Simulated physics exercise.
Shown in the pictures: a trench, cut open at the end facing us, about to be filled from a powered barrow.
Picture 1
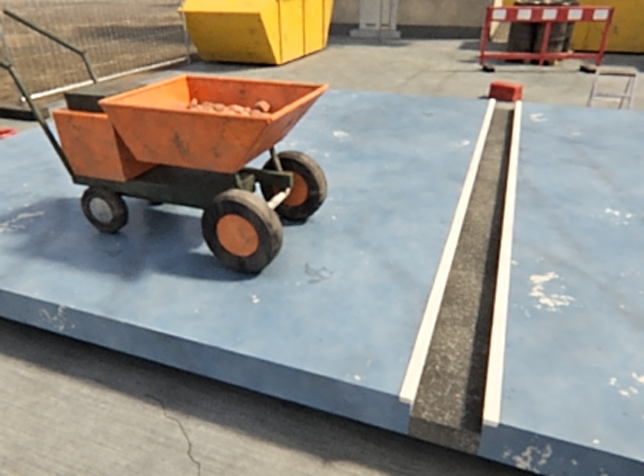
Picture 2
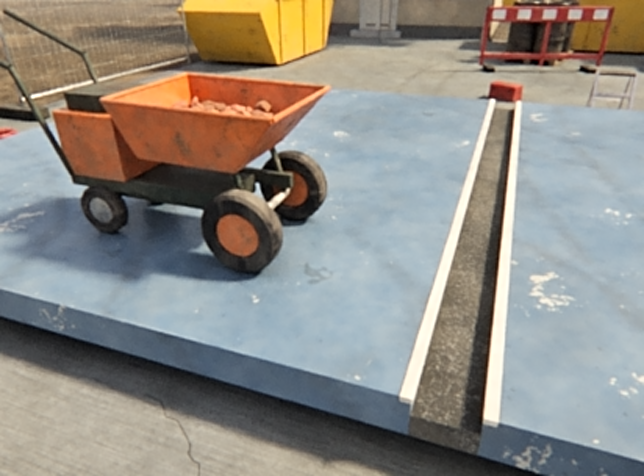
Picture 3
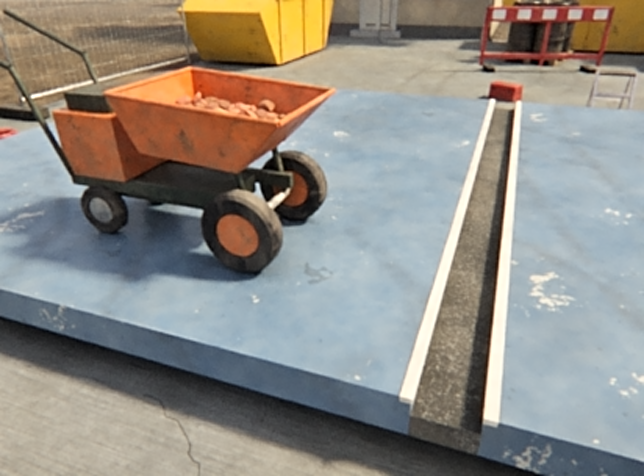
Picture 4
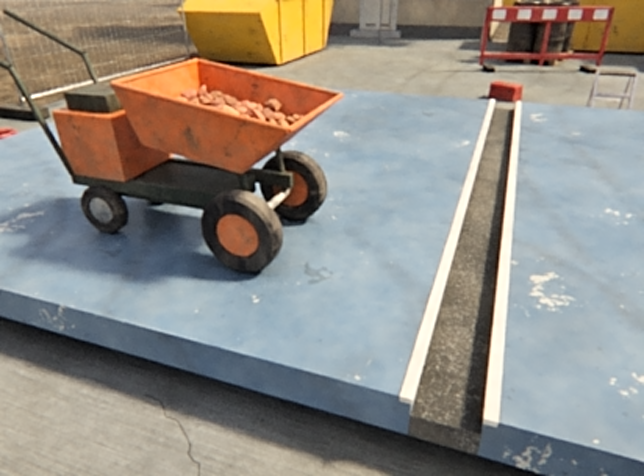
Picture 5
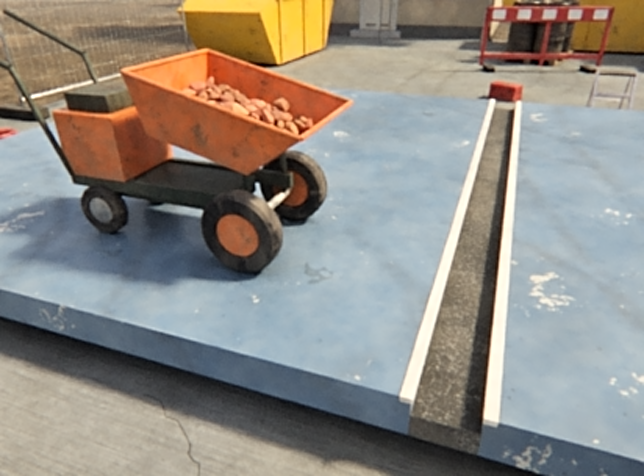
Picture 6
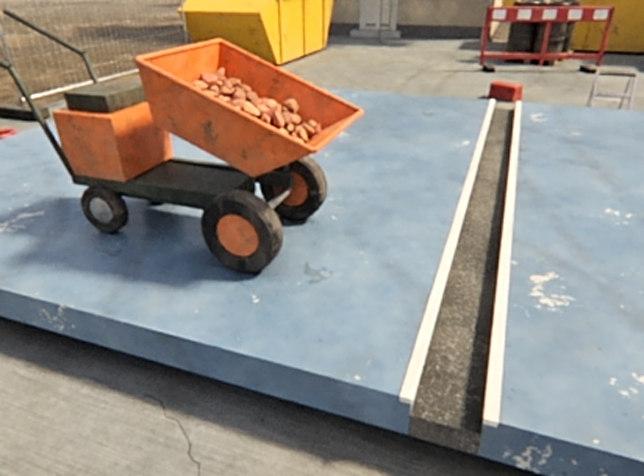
The footage shows an orange wheeled barrow loaded with reddish-brown rubble standing on a blue slab, left of a narrow trench, as its skip tilts gradually forward to the right, its rear rising while the wheels stay still.
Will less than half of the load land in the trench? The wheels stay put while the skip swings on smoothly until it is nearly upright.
Trench holds a minority.
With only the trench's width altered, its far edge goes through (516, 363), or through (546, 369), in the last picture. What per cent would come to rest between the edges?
The share would be 30 % first and 30 % second.
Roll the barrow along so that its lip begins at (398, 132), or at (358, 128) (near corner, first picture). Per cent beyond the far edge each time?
70 and 30 percent, in that order.
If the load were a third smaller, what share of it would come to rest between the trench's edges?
20 in a hundred, roughly.
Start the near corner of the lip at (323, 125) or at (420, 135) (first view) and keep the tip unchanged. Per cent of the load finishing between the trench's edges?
You'd see around 70 per cent the first time and around 10 per cent the second.
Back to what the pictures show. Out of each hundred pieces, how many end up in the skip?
Some 10 per cent.
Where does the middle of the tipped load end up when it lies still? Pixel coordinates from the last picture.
(421, 264).
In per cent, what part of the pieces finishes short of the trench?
Close to 65 per cent.
Just after the last frame, skip tipped steeply; every one in the skip.
A moment on, skip tipped steeply; roughly two thirds in the skip; roughly a quarter short of the trench; just a few in or heaped over the trench; just a few falling.
Further on, skip tipped right over; about a tenth in the skip; roughly two thirds short of the trench; roughly a quarter in or heaped over the trench; just a few beyond it.
When it is over, skip tipped right over; about a tenth in the skip; roughly two thirds short of the trench; roughly a quarter in or heaped over the trench; just a few beyond it.
